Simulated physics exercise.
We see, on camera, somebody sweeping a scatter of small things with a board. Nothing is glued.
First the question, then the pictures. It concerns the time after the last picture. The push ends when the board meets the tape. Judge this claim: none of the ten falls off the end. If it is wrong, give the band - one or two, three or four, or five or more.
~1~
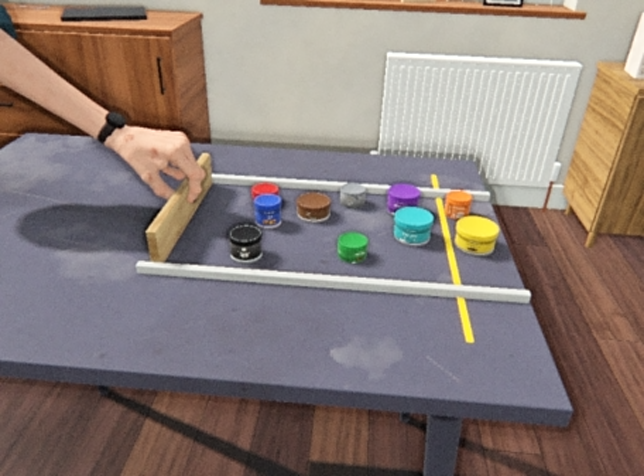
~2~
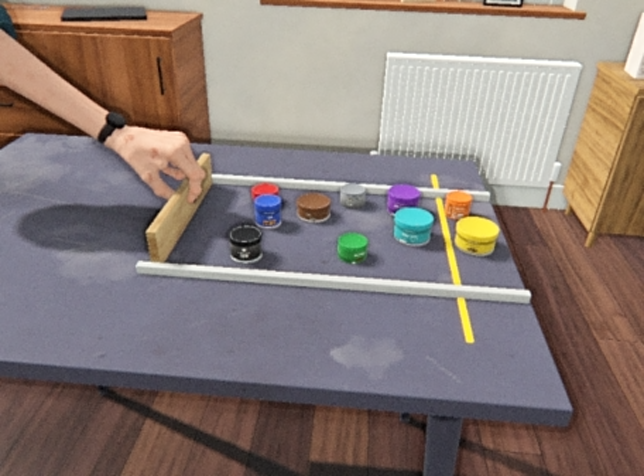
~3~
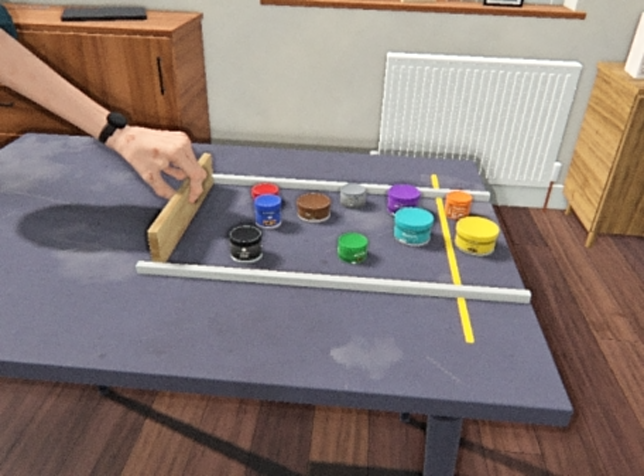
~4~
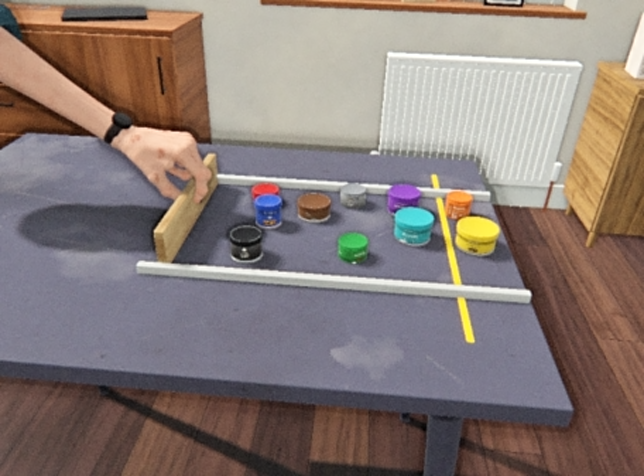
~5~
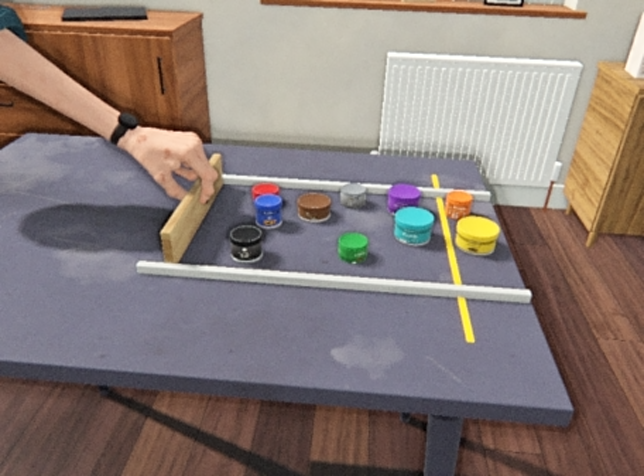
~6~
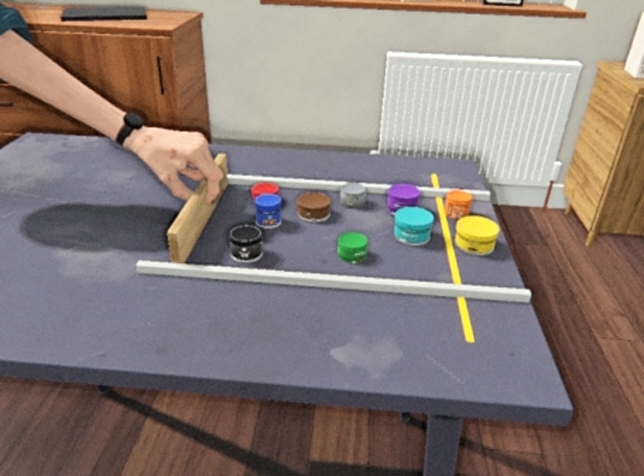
Wrong; one or two fall off.
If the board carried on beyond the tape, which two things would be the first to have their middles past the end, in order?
The yellow tin first, then the orange tub.
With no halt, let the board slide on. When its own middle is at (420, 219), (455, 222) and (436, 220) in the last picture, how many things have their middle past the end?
By position: 0 / 2 / 2.
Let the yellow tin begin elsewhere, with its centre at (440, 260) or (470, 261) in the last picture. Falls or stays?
Order of tries: On, on.
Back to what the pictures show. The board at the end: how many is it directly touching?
That comes to 5.
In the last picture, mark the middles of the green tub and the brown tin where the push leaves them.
Roughly (466, 248) for the first and roughly (462, 218) for the second.
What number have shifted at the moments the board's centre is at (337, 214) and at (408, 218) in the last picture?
6, then 10.
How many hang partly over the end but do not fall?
Count: 2.
A little later, none off yet; yellow tin at rest near (476, 236); orange tub at rest near (458, 205); turquoise pot at rest near (413, 226).
When it is over, the number that fall off is one or two; down, orange tub and yellow tin.
